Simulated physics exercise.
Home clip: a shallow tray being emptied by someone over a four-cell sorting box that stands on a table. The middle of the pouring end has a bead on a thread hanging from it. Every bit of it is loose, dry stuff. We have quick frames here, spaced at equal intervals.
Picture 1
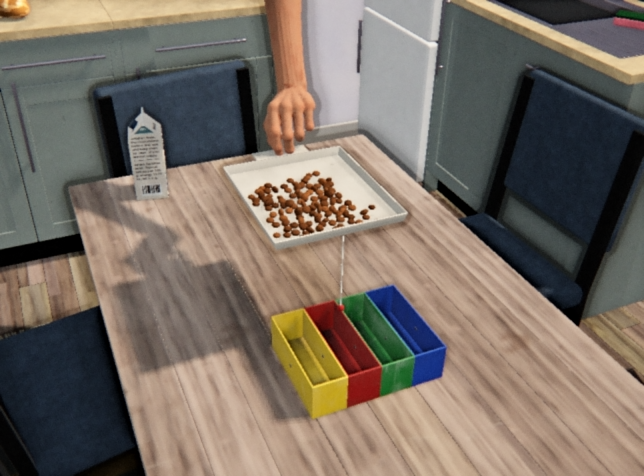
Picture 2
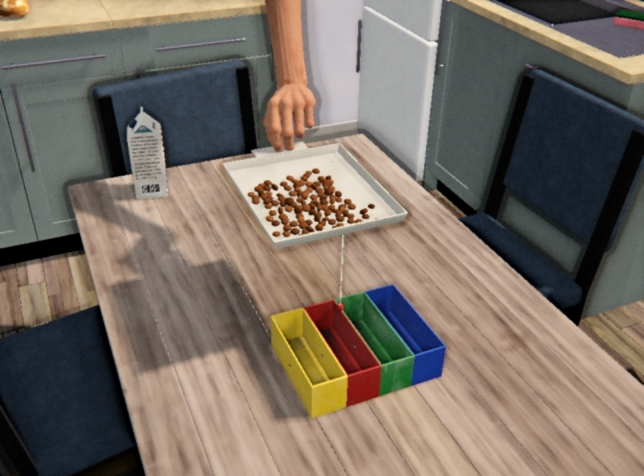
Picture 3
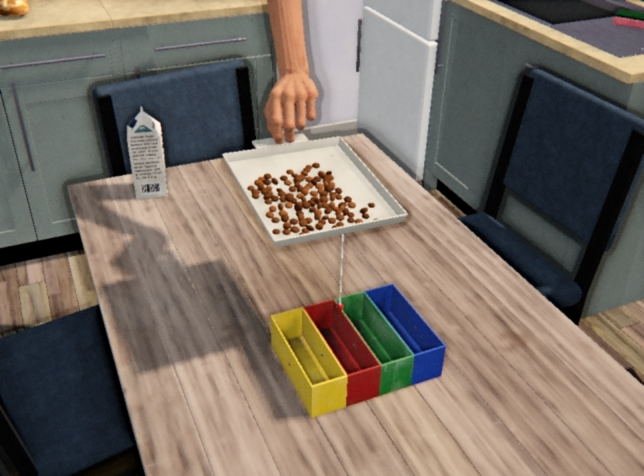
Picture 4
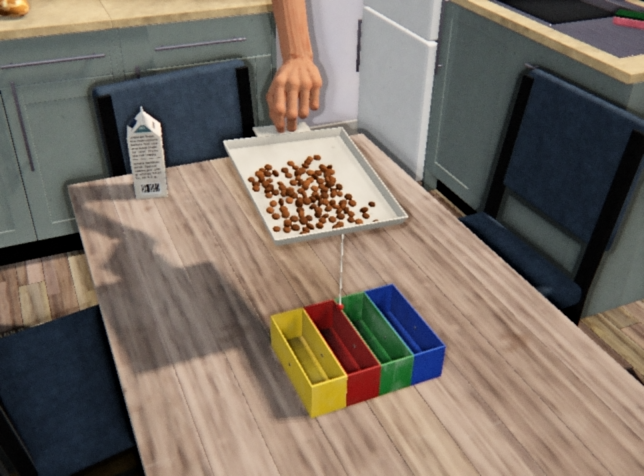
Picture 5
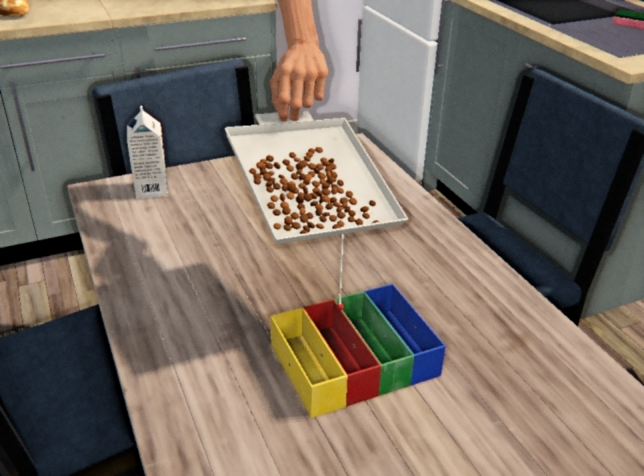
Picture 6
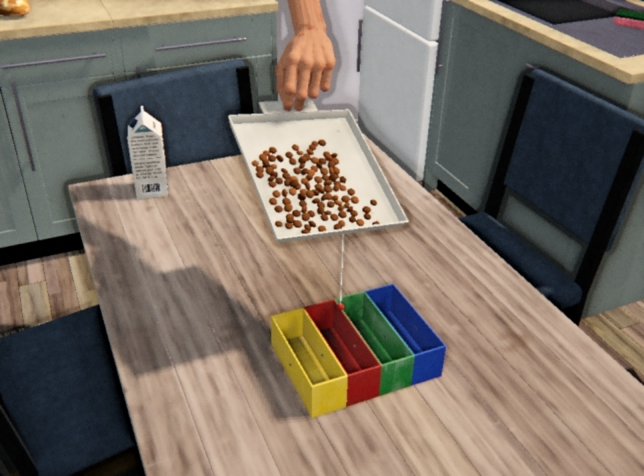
In a kitchen, a hand holds a shallow white tray of small brown pieces above a wooden table with a yellow, red, green and blue sorting box, then gradually raises the tray's far end while the pieces barely shift.
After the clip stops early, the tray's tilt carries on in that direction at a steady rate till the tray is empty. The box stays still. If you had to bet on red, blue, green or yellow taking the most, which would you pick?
I would pick blue.
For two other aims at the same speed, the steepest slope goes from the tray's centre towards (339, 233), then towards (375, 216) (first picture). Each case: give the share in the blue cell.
In order: About 10, then 70 percent.
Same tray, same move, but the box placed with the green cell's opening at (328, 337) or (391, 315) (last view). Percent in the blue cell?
In the first position around 30 percent, in the second around 10 percent.
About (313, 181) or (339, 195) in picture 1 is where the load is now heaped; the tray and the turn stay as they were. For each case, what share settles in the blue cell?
The first start gives 50 percent and the second 60 percent.
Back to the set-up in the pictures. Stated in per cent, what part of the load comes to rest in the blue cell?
Result: Near 50 in a hundred.
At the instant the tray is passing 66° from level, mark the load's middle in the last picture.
The load is centred near (356, 217).
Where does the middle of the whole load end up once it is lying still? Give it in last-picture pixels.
Around (392, 348), give or take.
Shortly afterwards, tray tipped steeply; all but a few on the tray; only a few falling or outside the box.
Next, tray tipped past a quarter turn; a little on the tray; near a third in the blue cell; near a quarter in the green cell; a little in the red cell; a little in the yellow cell; near a quarter falling or outside the box.
Some moments later, tray tipped past a quarter turn; near half in the blue cell; near a quarter in the green cell; a little in the red cell; a little in the yellow cell; a little falling or outside the box.
In the end, tray tipped past a quarter turn; near half in the blue cell; near a quarter in the green cell; a little in the red cell; a little in the yellow cell; a little outside the box.
